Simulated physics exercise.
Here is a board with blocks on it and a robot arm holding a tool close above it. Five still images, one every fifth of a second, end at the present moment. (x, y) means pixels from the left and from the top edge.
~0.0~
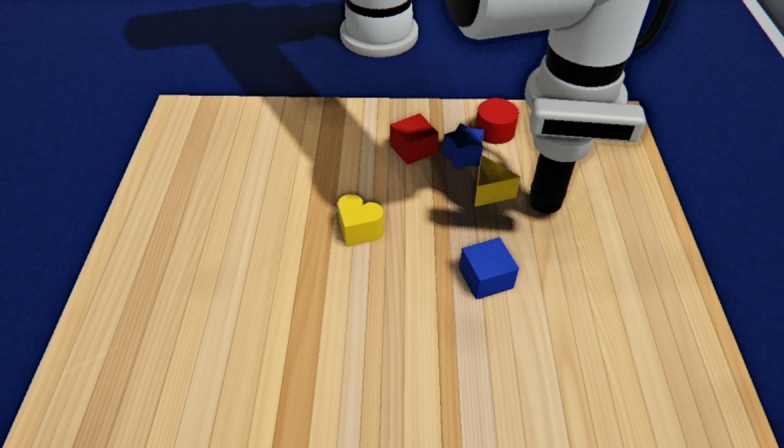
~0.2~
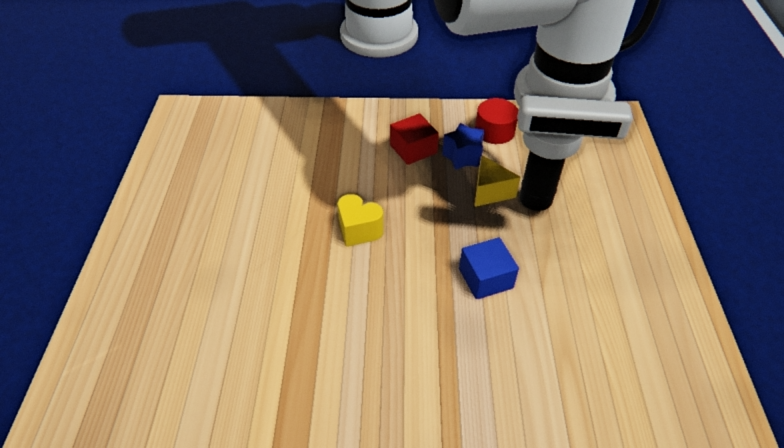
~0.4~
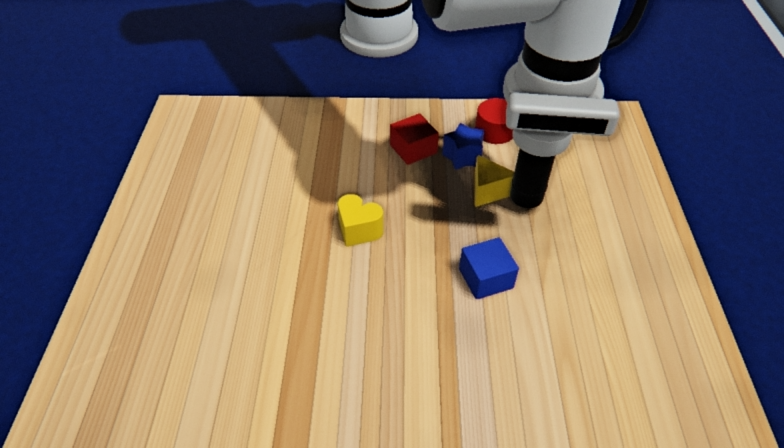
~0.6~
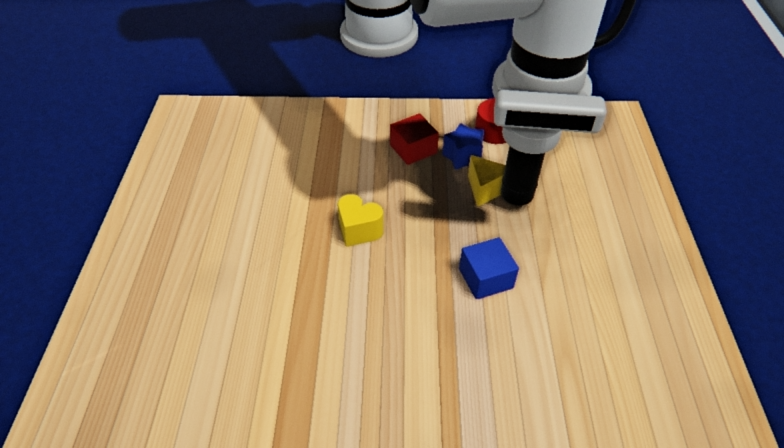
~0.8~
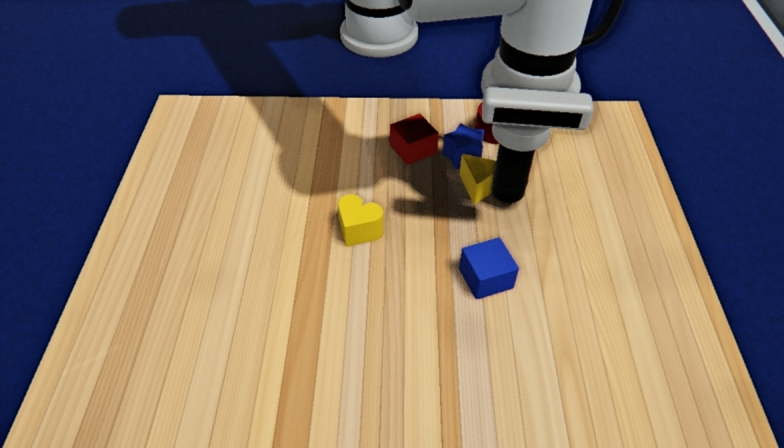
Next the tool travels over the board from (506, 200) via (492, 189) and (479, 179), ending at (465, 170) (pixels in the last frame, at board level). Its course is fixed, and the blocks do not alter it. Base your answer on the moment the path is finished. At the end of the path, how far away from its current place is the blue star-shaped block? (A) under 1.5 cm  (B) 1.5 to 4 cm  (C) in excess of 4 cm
Letter B.
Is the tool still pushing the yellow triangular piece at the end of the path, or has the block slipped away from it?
I expect it to be in front.
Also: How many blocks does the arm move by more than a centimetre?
I count two.
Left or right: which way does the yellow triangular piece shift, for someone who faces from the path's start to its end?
It's pushed left.
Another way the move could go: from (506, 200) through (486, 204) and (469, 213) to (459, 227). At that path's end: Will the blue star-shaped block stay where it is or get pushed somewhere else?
It holds its position.
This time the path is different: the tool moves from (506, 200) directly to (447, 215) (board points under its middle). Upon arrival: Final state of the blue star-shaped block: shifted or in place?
It's unmoved.
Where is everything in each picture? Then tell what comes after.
The first frame shows tool tip at (545, 202); block tops, red four-sided block at (414, 128); blue star-shaped block at (466, 136); yellow triangular piece at (494, 172); red circle at (498, 110).
The second frame shows tool at (536, 200); blocks unchanged.
The third frame shows tool at (526, 197); yellow triangular piece at (492, 171).
The fourth frame shows tool at (517, 195); yellow triangular piece at (489, 169).
The fifth frame shows tool at (508, 192); red four-sided block at (414, 128); blue star-shaped block at (466, 136); yellow triangular piece at (483, 166); red circle hidden.
The first path, step by step. Halfway along, tool at (487, 175); blue star-shaped block at (464, 134); yellow triangular piece at (459, 155), turned 20° anticlockwise.
At the end, tool at (466, 161); red four-sided block at (411, 127); blue star-shaped block at (457, 125), turned 20° clockwise; yellow triangular piece at (438, 145), turned 30° anticlockwise; red circle in place.
